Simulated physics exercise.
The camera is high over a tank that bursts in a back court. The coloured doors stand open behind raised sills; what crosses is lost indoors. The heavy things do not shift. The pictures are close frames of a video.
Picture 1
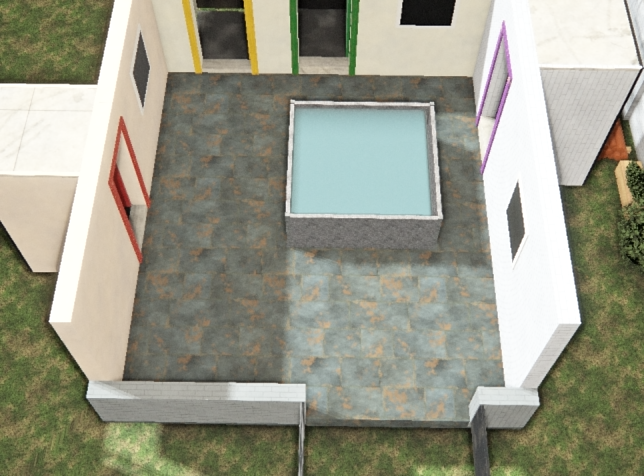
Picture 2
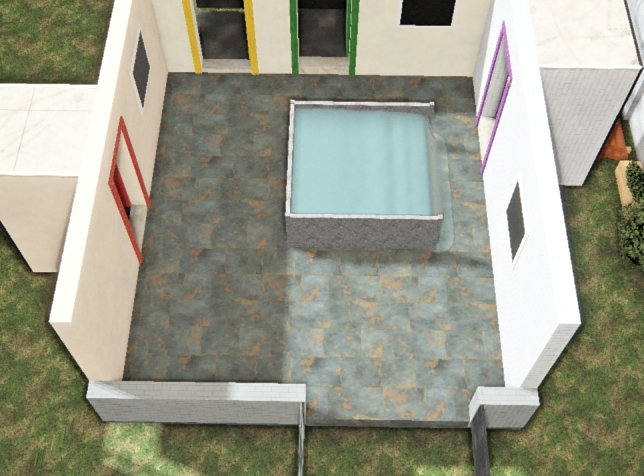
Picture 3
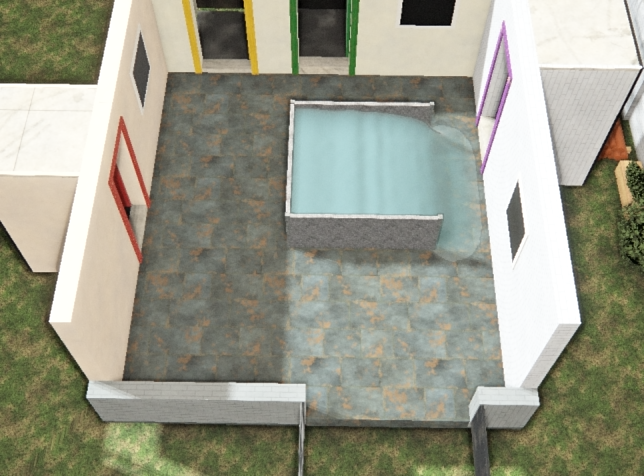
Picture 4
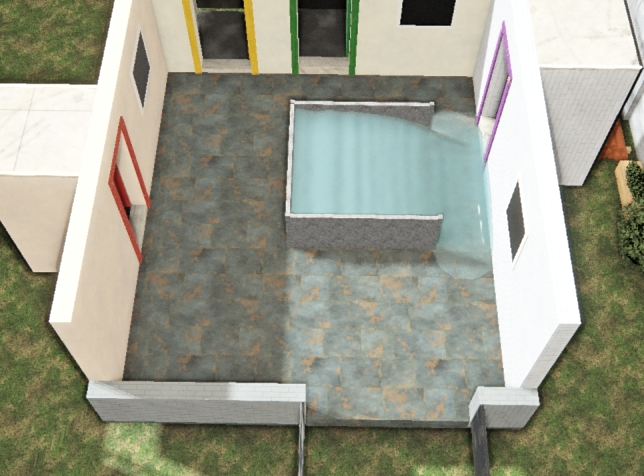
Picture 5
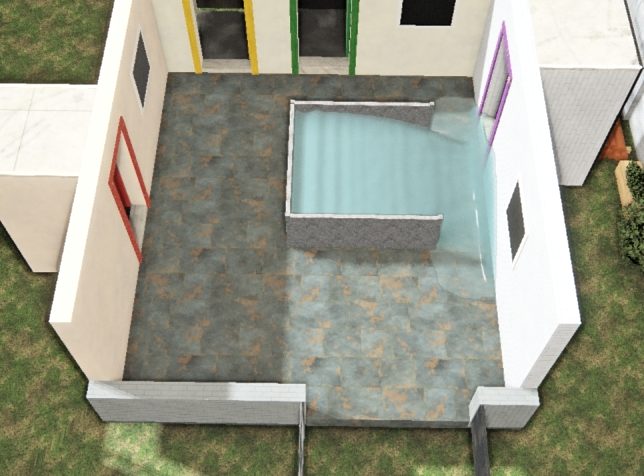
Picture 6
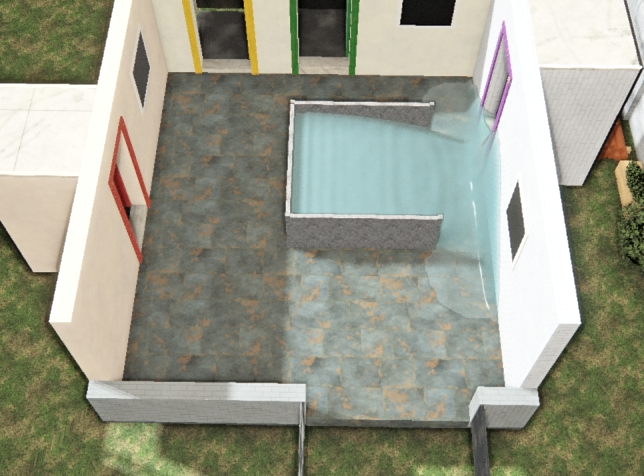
At the start, still water fills a square grey tank in a tiled courtyard with red, yellow, green and purple doorways. The tank's right side gives way and water pours out through the gap, reaching the right-hand wall. It then spreads along that wall both ways, toward the back and the front.
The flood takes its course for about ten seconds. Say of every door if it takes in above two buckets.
The yellow door floods; the green door holds within the limit; the red door holds within the limit; the purple door floods.
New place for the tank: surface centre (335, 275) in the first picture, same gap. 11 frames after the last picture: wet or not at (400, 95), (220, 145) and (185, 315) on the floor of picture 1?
In that order: Awash, free of water, free of water.
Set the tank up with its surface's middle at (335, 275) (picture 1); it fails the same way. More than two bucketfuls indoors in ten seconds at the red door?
The red door takes less.
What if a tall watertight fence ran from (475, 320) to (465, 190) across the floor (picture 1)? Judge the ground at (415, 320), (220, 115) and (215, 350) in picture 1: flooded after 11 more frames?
One after the other: Awash, clear, dry.
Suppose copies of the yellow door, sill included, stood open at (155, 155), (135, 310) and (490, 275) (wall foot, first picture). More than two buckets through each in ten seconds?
One after the other: Is over, stays under, goes over.
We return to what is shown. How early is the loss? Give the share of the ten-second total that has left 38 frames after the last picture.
Close to 75 %.
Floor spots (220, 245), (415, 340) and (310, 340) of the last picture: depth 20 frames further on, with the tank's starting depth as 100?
In that order: 0, 6 and 2 per cent.
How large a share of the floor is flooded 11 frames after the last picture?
Near 40 in a hundred.
A moment on, water covers 25 % of the floor; the yellow door not reached, the green door not reached, the red door not reached, the purple door far over two buckets in.
Next, water covers 40 % of the floor; the yellow door not reached, the green door wet at the sill, nothing in, the red door not reached, the purple door far over two buckets in.
Then, water covers 60 % of the floor; the yellow door wet at the sill, nothing in, the green door wet at the sill, nothing in, the red door not reached, the purple door far over two buckets in.
Later, water covers 85 % of the floor; the yellow door over two buckets in, the green door wet at the sill, nothing in, the red door wet at the sill, nothing in, the purple door far over two buckets in.
In the end, water covers 100 % of the floor; the yellow door over two buckets in, the green door wet at the sill, nothing in, the red door wet at the sill, nothing in, the purple door far over two buckets in.
